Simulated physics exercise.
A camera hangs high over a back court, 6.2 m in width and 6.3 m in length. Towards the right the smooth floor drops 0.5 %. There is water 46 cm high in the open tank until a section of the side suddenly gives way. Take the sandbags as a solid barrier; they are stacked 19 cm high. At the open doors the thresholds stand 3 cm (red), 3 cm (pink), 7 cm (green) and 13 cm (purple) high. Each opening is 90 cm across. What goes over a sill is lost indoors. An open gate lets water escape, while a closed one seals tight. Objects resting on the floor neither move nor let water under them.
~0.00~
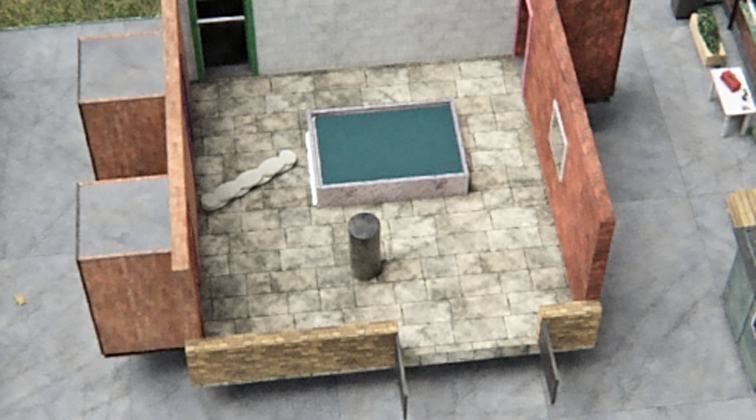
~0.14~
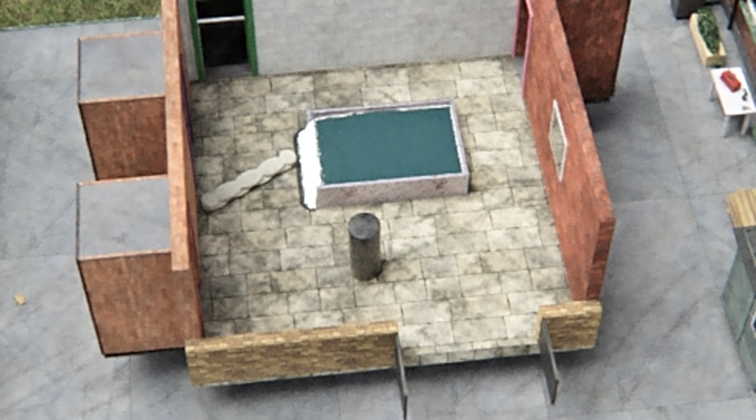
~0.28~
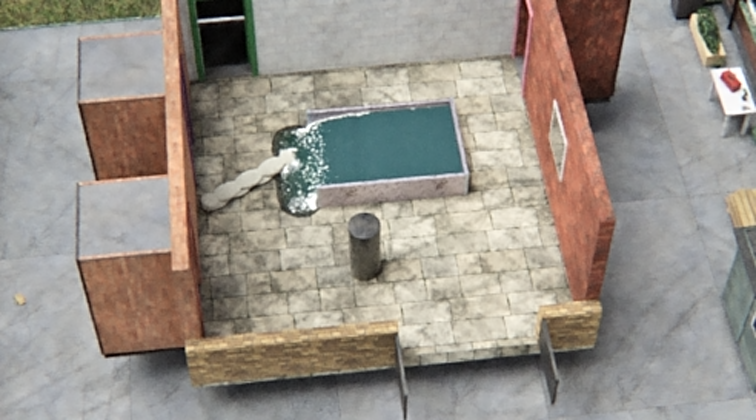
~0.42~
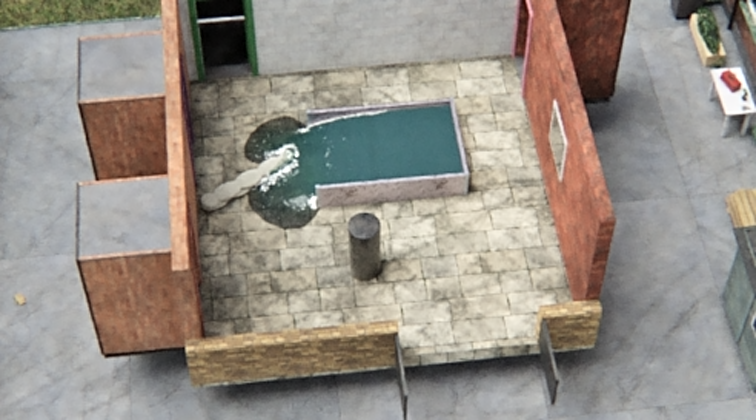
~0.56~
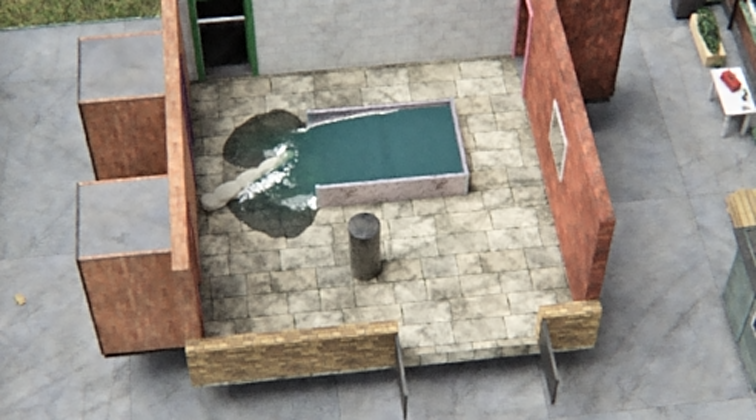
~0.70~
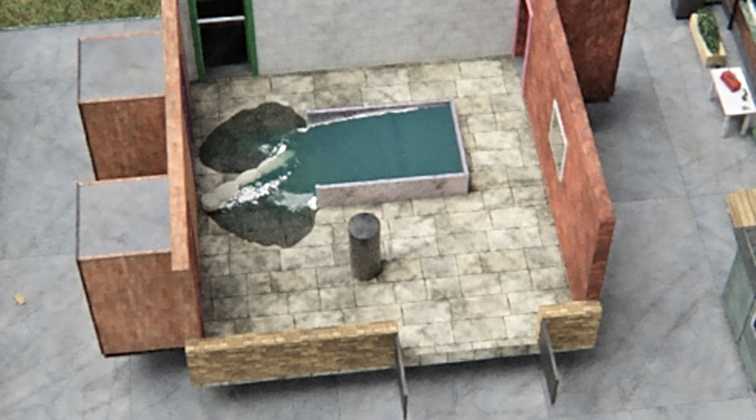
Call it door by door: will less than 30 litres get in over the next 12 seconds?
Red door - no, 30 litres or more; pink door - no, 30 litres or more; green door - no, 30 litres or more; purple door - yes, less.
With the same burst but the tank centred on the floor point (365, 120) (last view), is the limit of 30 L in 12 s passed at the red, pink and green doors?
With respect to that limit, red ends up inside it, pink ends up outside it, green ends up outside it.
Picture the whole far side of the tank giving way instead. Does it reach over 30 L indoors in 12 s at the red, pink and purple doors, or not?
Door by door - red: Within bounds, pink: Out of bounds, purple: Within bounds.
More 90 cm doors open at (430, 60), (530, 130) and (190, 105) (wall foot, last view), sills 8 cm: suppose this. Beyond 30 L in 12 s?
The first one doesn't reach it, the second one doesn't reach it, and the third one exceeds it.
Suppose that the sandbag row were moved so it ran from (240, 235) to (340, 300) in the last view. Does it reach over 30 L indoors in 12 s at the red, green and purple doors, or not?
Then, at the red door it's not exceeded, at the green door it's exceeded, at the purple door it's exceeded.
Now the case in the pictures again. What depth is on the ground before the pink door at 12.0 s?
7.0 cm or so.
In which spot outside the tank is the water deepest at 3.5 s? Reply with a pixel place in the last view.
Around (205, 362).
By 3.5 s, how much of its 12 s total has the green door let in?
Share: ~ 45 %.
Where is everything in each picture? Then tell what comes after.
The open tank at (386, 145) is whole and still, 46 cm deep, in the first frame.
The front is at (310, 207), 0.9 m from the gap at (316, 162); 0.3 m2 of floor is under water; 46 cm left at the back of the open tank, in the second frame.
The front is at (301, 214), 1.1 m from the gap at (316, 164); 1.0 m2 of floor is under water; 46 cm left at the back of the open tank, in the third frame.
The front is at (259, 209), 1.4 m from the gap at (316, 164); 2.0 m2 of floor is under water; 46 cm left at the back of the open tank, in the fourth frame.
Water pours out at (316, 164) and has run 1.7 m, to (235, 209); typically 5 cm deep outside, 46 cm at the open tank's back, in the fifth frame.
Water pours out at (316, 164) and has run 2.0 m, to (210, 141); typically 4 cm deep outside, 46 cm at the open tank's back, in the sixth frame.
After 1.4 s water covers 20 % of the floor and is deepest (30 cm) near (296, 166); red door not reached, pink door not reached, green door not reached, purple door 12 cm at the sill, 0 L in.
After 2.2 s water covers 30 % of the floor and is deepest (28 cm) near (296, 166); red door 9 cm at the sill, 2 L in, pink door not reached, green door 15 cm at the sill, 4 L in, purple door 15 cm at the sill, 1 L in.
After 3.5 s water covers 35 % of the floor and is deepest (26 cm) near (205, 362); red door 9 cm at the sill, 29 L in, pink door not reached, green door 16 cm at the sill, 48 L in, purple door 13 cm at the sill, 8 L in.
After 7.0 s water covers 80 % of the floor and is deepest (10 cm) near (563, 274); red door 8 cm at the sill, 101 L in, pink door 1 cm at the sill, 0 L in, green door 8 cm at the sill, 111 L in, purple door 9 cm at the sill, 10 L in.
After 12.0 s water covers 95 % of the floor and is deepest (8 cm) near (456, 65); red door 4 cm at the sill, 131 L in, pink door 7 cm at the sill, 59 L in, green door 4 cm at the sill, 113 L in, purple door 5 cm at the sill, 11 L in.
